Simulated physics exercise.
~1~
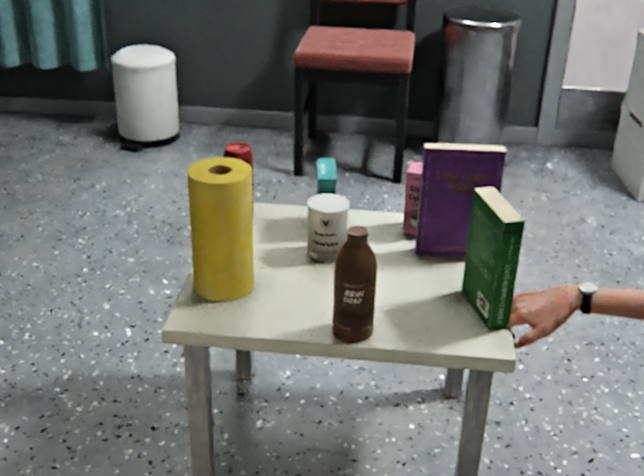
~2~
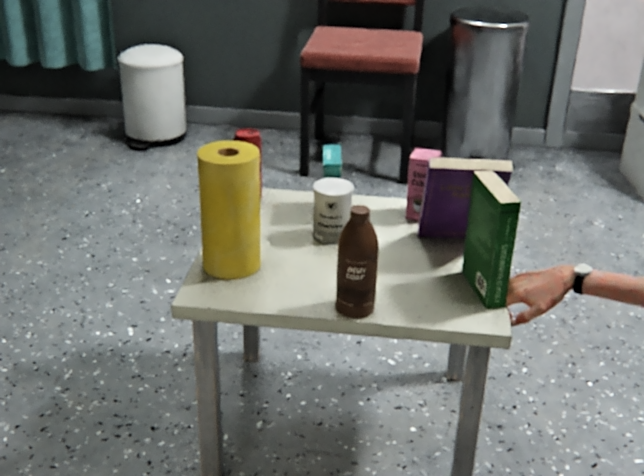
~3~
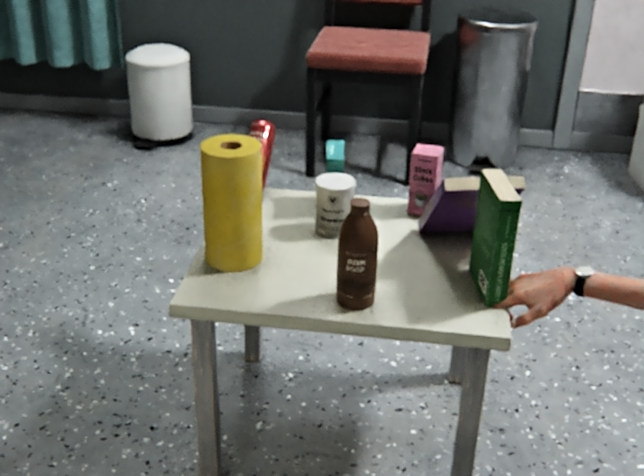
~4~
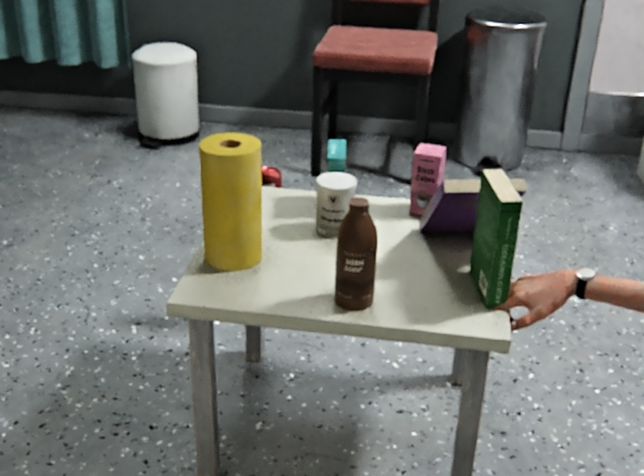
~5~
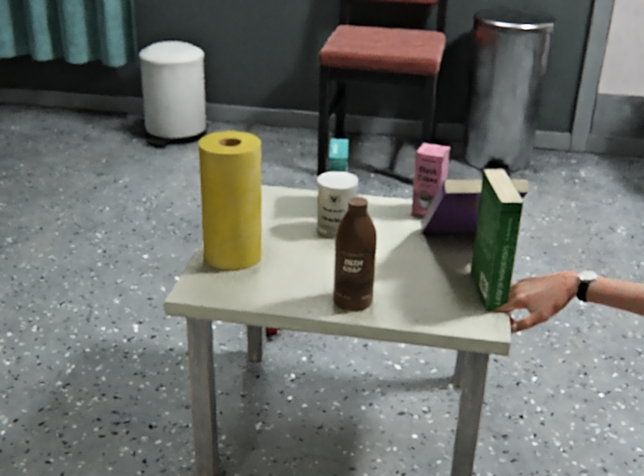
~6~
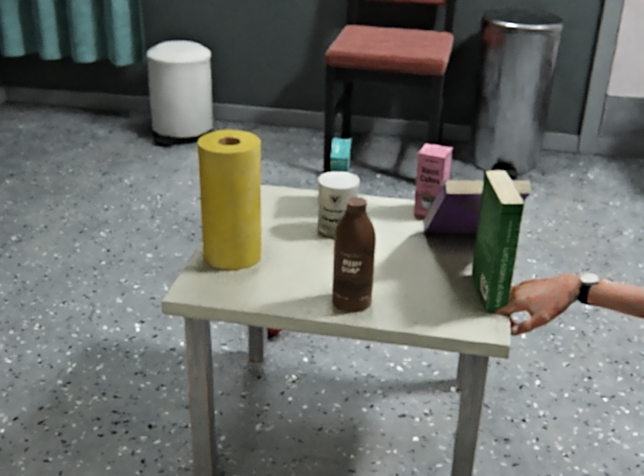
In a room with a speckled grey floor, a light table holds a yellow roll, a brown bottle, a white tin, a red can, cartons and two books, while a hand rests at its right edge beside the green book. The table shifts away from the viewer, and the purple book starts to tip backward. The red can leans behind the yellow roll, then topples off the far edge upside down. It drops to the floor and lies on its side, barely visible beneath the table. The purple book ends lying over on the tabletop, while the green book, bottle, roll, tin, pink carton and turquoise packet remain standing.
